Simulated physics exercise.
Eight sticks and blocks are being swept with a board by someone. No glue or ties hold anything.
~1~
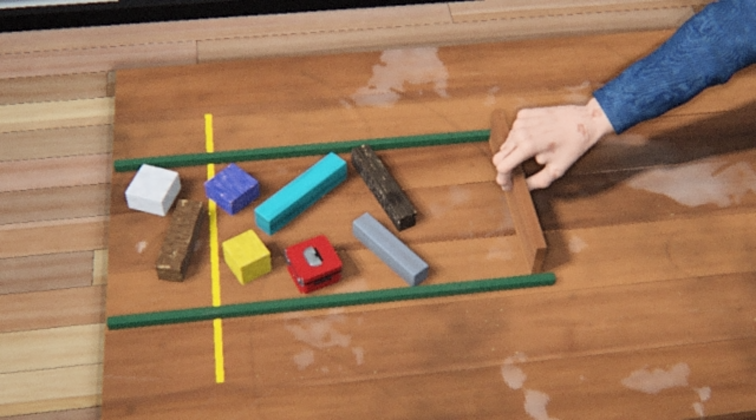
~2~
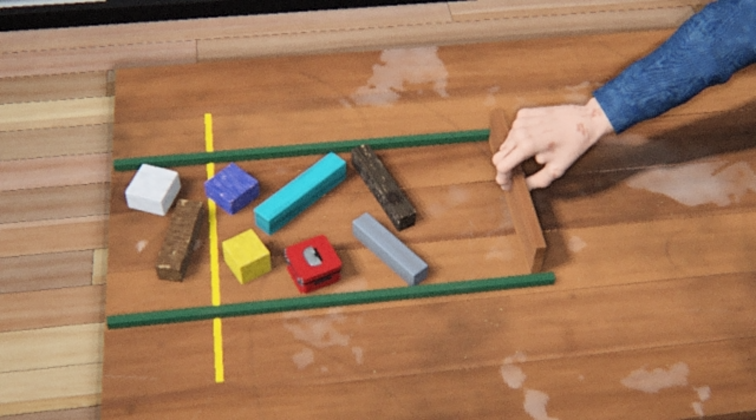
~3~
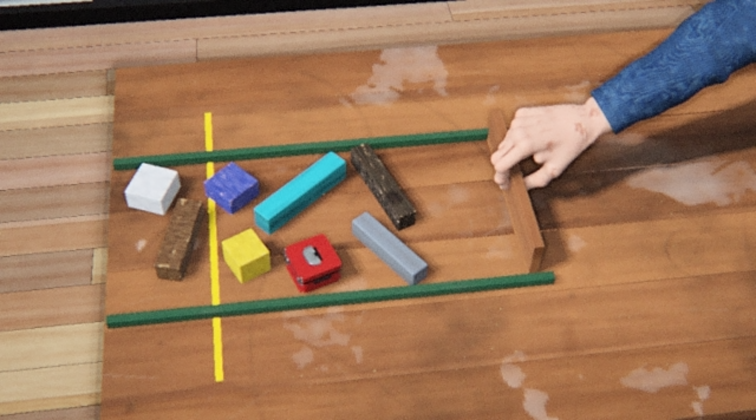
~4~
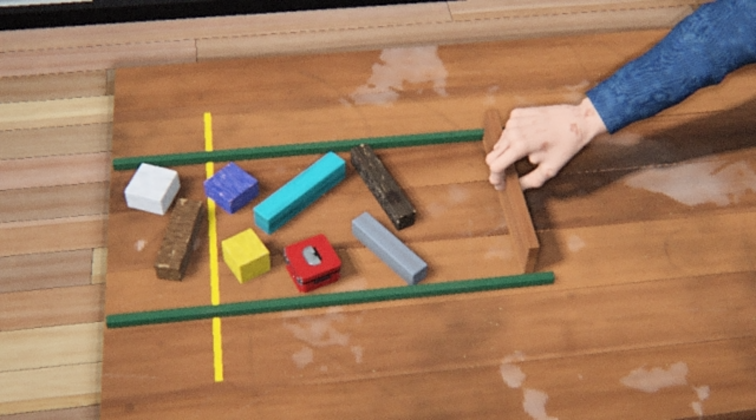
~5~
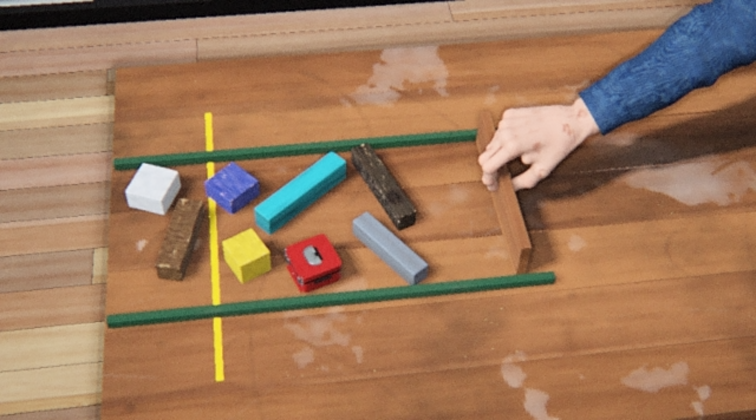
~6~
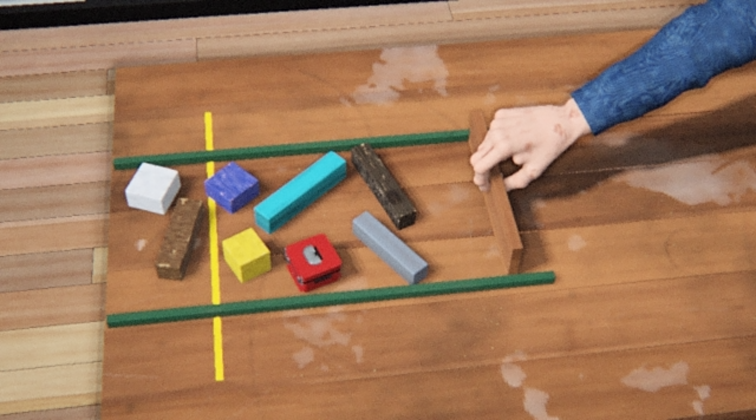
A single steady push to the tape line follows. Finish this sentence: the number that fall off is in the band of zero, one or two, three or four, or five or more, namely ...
Namely one or two.
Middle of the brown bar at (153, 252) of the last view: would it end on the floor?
Lab note: Started there, it remains on top.
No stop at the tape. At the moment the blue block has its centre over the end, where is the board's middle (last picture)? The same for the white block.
The middle is at (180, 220) when it's the blue block, and at (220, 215) when it's the white block.
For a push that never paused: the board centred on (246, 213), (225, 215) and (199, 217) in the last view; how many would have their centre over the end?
0, 0 and 2.
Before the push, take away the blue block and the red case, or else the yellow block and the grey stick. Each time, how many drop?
You'd count 0 the first time and 0 the second time.
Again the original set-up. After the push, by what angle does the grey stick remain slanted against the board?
Somewhere near 15 degrees, I'd say.
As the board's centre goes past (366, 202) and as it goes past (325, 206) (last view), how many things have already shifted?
At the one place 3, at the other 5.
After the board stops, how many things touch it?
Tally at the end: 2.
Soon after, none off yet; white block at rest near (154, 189); brown bar at rest near (180, 239); blue block at rest near (232, 188).
After that, none off yet; white block at rest near (154, 189); brown bar at rest near (180, 239); blue block displaced a little near (217, 188).
In the end, the number that fall off is one or two; gone, white block.
